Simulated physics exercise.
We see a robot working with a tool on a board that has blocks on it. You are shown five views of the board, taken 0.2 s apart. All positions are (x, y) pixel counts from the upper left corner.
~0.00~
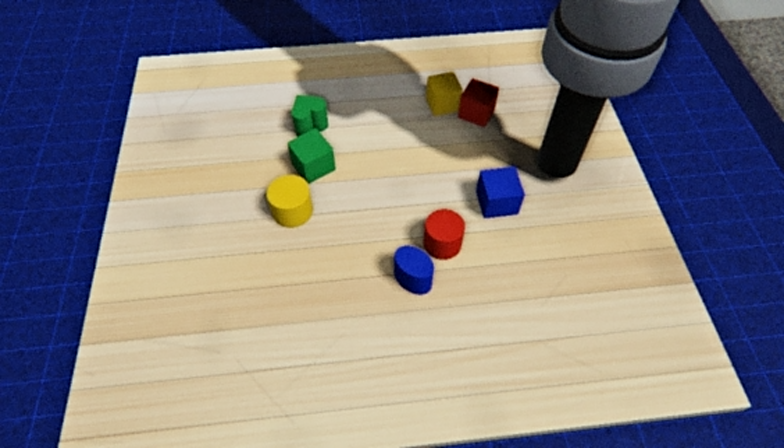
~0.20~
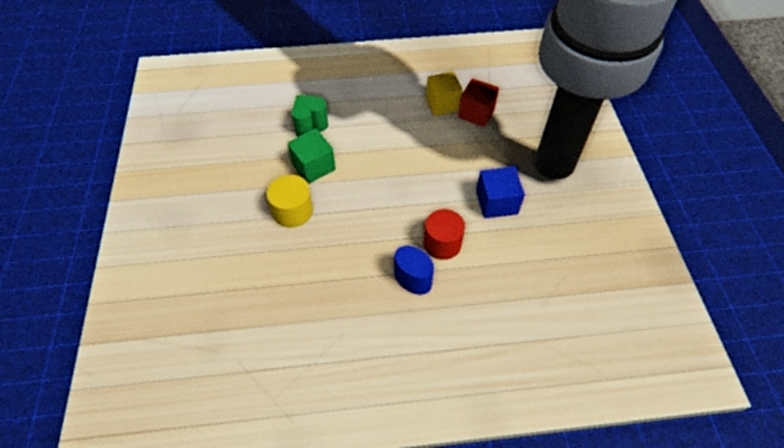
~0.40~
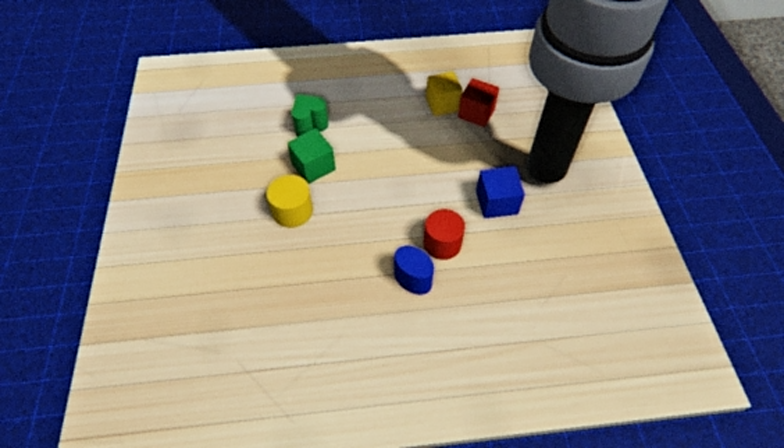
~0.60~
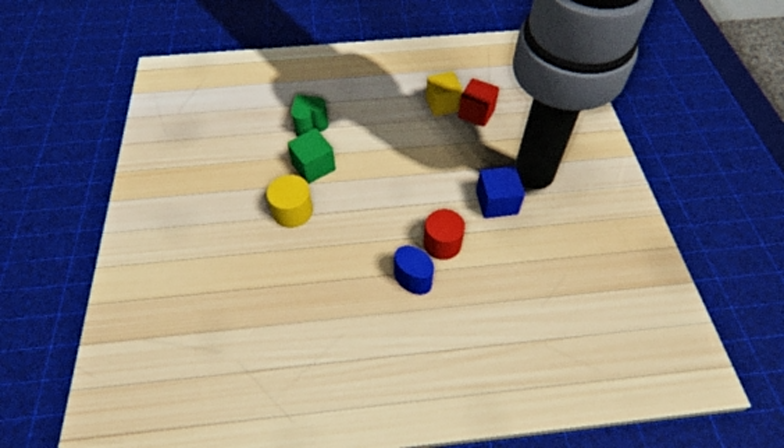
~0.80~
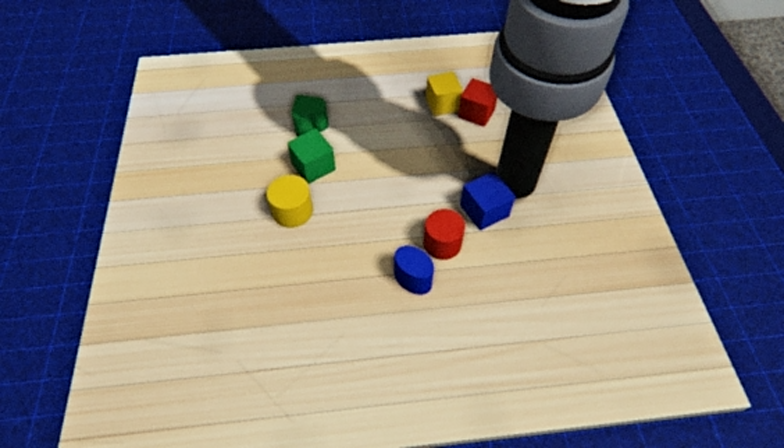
On a wooden board with coloured blocks, a dark cylindrical tool slides left and slightly nudges the blue cube toward the red disc.
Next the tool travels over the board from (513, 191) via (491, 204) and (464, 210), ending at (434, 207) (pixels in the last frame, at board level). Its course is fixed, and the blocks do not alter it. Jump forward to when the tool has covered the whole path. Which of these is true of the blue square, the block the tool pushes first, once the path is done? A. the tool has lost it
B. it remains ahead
A
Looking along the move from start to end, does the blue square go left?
Yes, it checks out.
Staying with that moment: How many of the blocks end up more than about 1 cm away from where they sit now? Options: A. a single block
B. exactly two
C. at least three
The one that fits is C, at least three.
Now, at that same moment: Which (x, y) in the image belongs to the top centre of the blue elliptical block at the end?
The centre of its top will be at (400, 282).
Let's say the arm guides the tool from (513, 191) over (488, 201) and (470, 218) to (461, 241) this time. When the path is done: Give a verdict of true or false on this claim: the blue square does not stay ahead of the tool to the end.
Answer: False.
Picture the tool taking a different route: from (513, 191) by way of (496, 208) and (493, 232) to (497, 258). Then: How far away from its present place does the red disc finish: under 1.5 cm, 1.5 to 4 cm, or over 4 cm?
I'd go with 1.5 to 4 cm for this block.
What follows on the original path. Halfway along, tool at (478, 201); blue elliptical block at (411, 265); red disc at (428, 239); blue square at (456, 215), turned 25° anticlockwise.
At the end, tool at (435, 199); blue elliptical block at (400, 282); red disc at (413, 252); blue square at (431, 220), turned 50° anticlockwise.
